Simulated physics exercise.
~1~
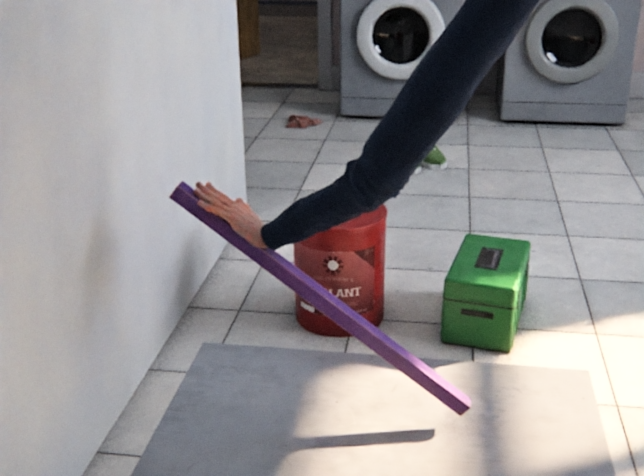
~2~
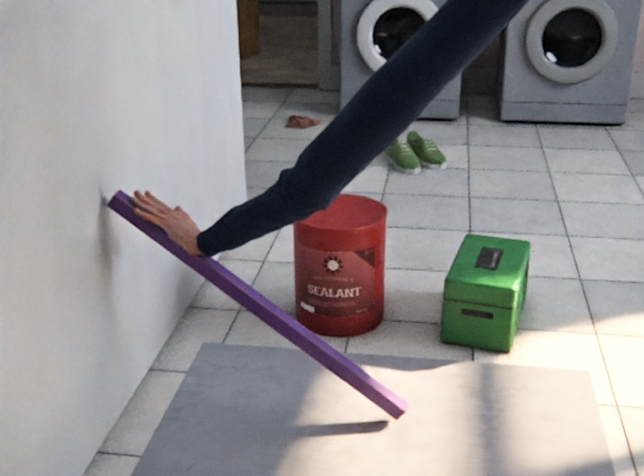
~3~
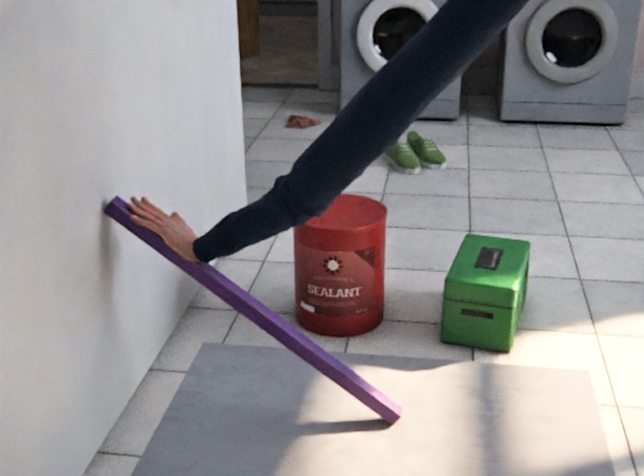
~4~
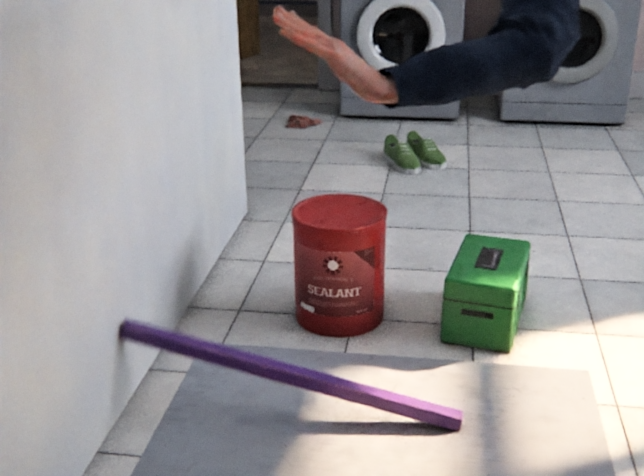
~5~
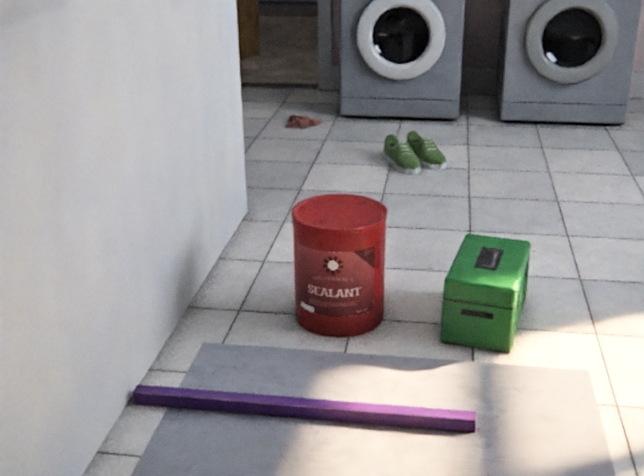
In this clip, a hand moves a purple pole left and leans it against a bare wall near a red pail and green toolbox, then lets go and withdraws as the pole slides down and ends lying flat on the floor.
